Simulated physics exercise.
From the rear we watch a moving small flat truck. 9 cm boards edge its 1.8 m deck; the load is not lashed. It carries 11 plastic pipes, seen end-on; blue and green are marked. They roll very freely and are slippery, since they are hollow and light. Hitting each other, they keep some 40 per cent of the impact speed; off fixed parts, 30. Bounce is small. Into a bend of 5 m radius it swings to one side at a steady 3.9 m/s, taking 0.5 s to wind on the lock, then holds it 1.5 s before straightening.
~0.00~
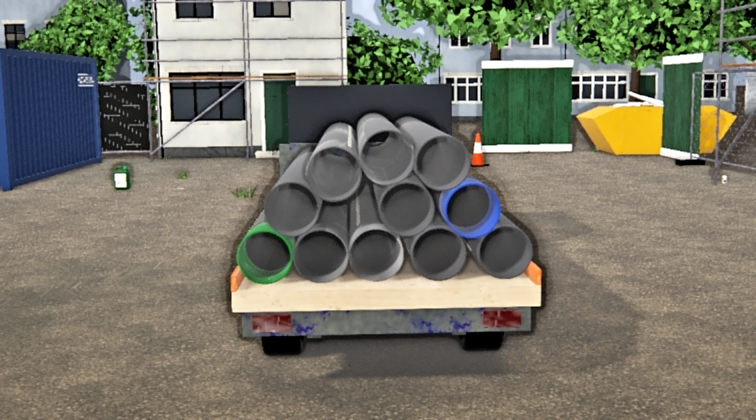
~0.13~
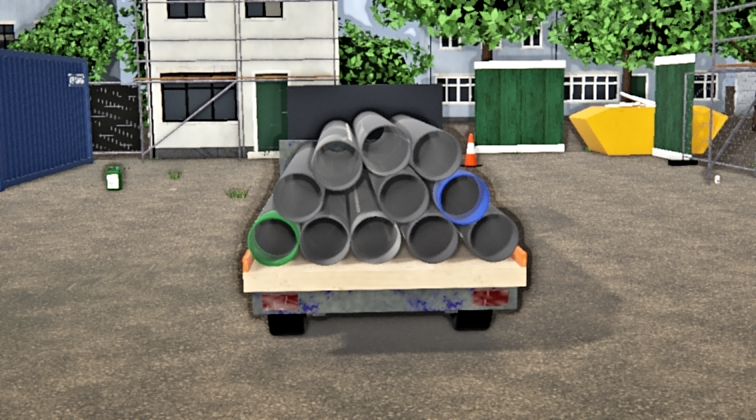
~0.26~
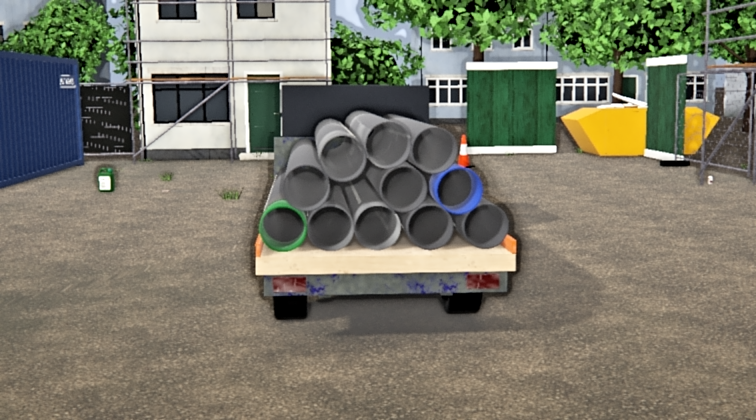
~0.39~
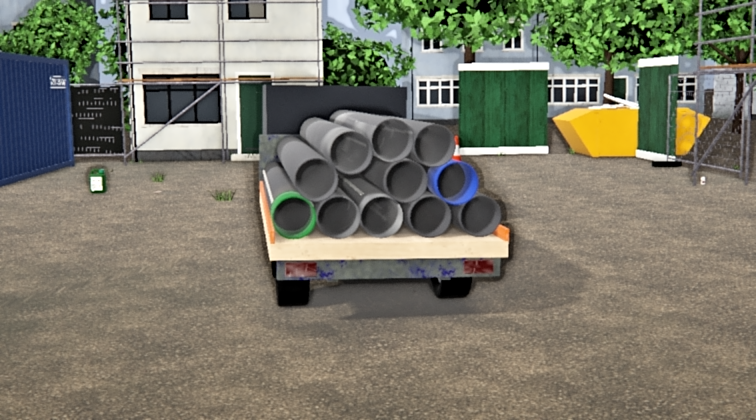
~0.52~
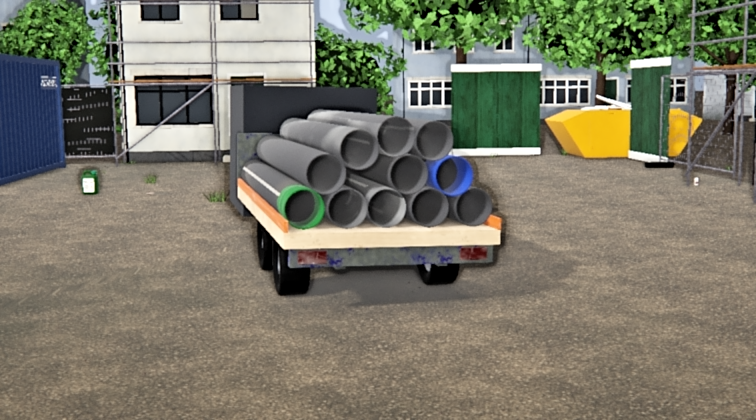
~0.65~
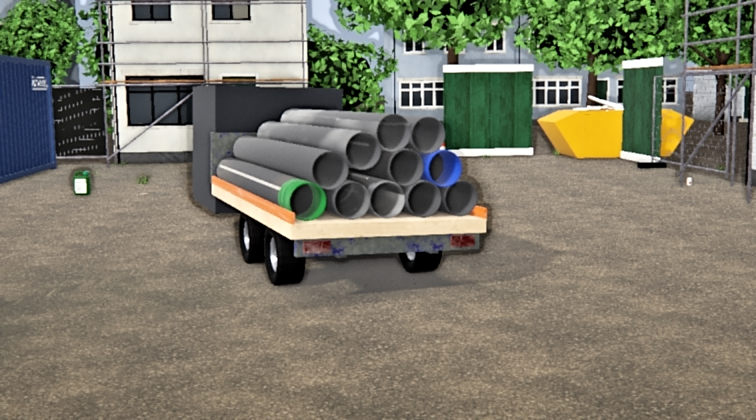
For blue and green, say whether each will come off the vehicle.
Blue will; green will not.
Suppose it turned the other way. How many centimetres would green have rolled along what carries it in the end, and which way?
Net shift: Near 0 cm left.
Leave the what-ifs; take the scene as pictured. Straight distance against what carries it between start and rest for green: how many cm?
Green: Roughly 0.
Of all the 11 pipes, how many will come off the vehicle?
Exactly 1 of the lot.
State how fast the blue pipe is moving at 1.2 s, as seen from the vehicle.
Estimated speed near 0.0 m/s.
After 1.2 s, blue is up on others, 30 cm from the right edge; green is on the deck, 20 cm from the left edge; 0 of 11 are off.
After 1.9 s, blue is up on others, 25 cm from the right edge, rolling right; no change for green; 0 of 11 are off.
After 2.6 s, blue is over the right board and falling; green is on the deck, 20 cm from the left edge, rolling left; 1 of 11 is off.
At rest (2.8 s), blue is over the right board and gone; green is on the deck, 20 cm from the left edge; 1 of 11 is off.
